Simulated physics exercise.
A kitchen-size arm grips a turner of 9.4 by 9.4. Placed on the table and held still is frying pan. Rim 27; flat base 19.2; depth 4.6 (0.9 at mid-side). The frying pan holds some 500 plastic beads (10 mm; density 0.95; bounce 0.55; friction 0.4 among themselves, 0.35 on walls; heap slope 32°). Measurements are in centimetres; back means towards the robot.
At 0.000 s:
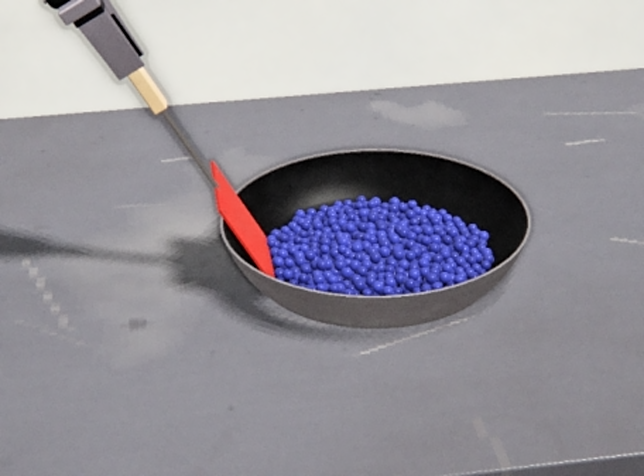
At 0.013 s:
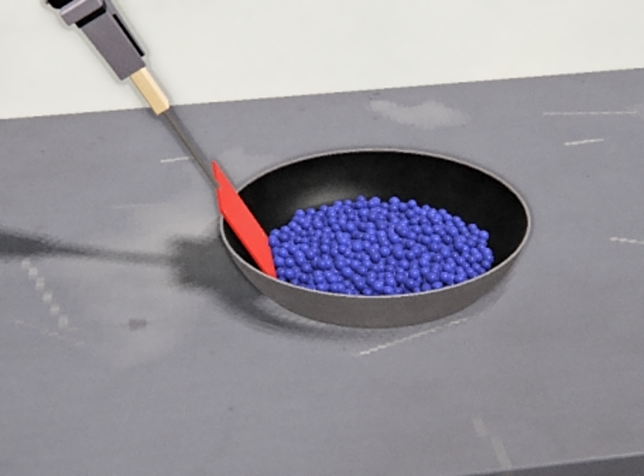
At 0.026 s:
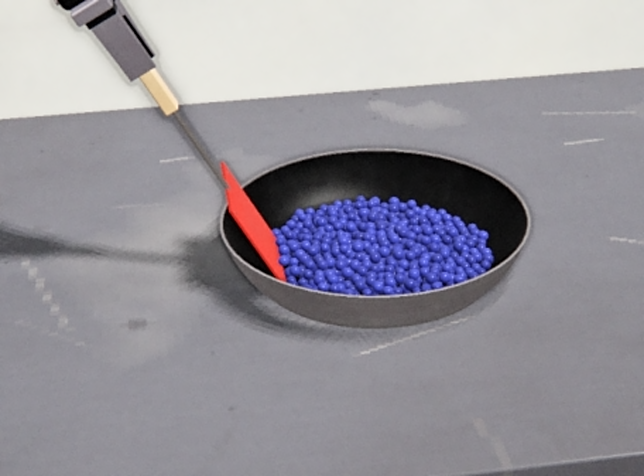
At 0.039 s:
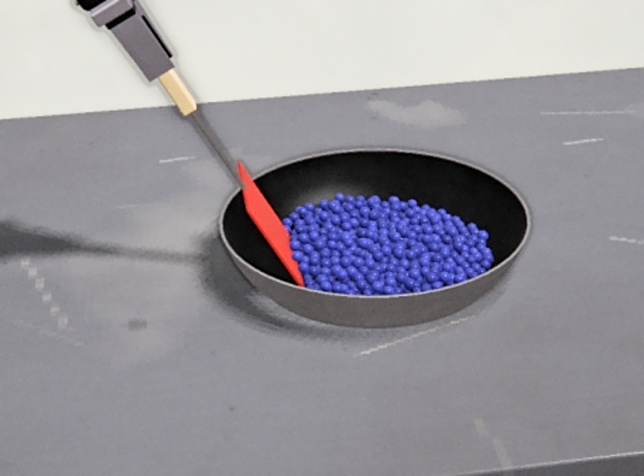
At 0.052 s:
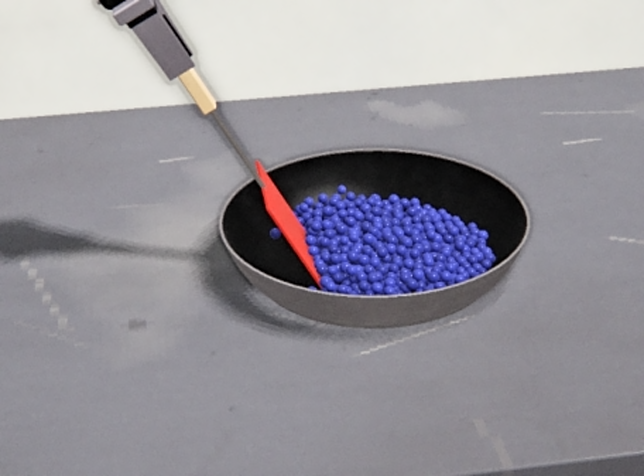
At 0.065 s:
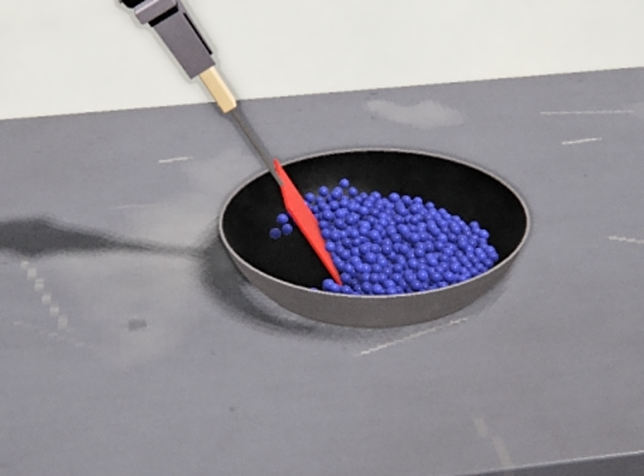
We see a robot arm holding a red turner at the left side of a dark frying pan of blue beads on a gray table; the turner slides right, pushing the heap, and a few beads slip behind it.
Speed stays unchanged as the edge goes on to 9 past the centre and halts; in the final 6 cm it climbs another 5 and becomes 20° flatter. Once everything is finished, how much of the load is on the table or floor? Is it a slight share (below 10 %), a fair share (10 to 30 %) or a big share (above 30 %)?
It is a fair share.
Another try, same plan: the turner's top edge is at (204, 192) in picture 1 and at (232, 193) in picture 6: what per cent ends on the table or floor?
Near 0 in a hundred.
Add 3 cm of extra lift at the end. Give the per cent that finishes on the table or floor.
Roughly 20 percent of it.
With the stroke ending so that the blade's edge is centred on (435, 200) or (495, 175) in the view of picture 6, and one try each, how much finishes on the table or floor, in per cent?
The two tries give near 10 and near 20 in a hundred.
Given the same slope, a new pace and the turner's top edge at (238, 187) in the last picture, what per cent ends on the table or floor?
0 %.
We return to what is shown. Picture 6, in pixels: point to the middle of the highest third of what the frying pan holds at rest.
It is centred near (465, 229) in the last view.
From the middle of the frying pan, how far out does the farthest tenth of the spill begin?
That distance is around 100 cm.
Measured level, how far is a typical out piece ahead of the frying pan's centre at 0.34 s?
Distance ahead of centre: Approx. 26 cm.
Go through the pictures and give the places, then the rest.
In the first frame, the turner top edge at (215, 185), sloping 62°; upper third of the load around (372, 248), from x 270 to 490, top at y 200; 496 in the frying pan.
In the second frame, the turner top edge at (217, 185), sloping 62°; upper third of the load around (371, 247), from x 270 to 490, top at y 200.
In the third frame, the turner top edge at (226, 186), sloping 62°; upper third of the load around (371, 247), from x 275 to 490, top at y 200.
In the fourth frame, the turner top edge at (243, 186), sloping 62°; upper third of the load around (364, 243), from x 275 to 490, top at y 200.
In the fifth frame, the turner top edge at (262, 184), sloping 62°; upper third of the load around (367, 239), from x 275 to 490, top at y 190.
In the sixth frame, the turner top edge at (281, 183), sloping 62°; upper third of the load around (368, 236), from x 275 to 490, top at y 185; 496 in the frying pan.
After 0.10 s, sloping 62°, highest piece 6 above the table; 496 in the frying pan.
After 0.13 s, sloping 57°, highest piece 7 above the table; 496 in the frying pan.
After 0.34 s, sloping 42°, highest piece 11 above the table; 415 in the frying pan, 60 on the table or floor, 21 on the blade or in flight.
After 1.39 s, sloping 42°, highest piece 4 above the table; 415 in the frying pan, 81 on the table or floor.
In the end, 415 in the frying pan, 81 on the table or floor. That is 16 % on the table or floor.
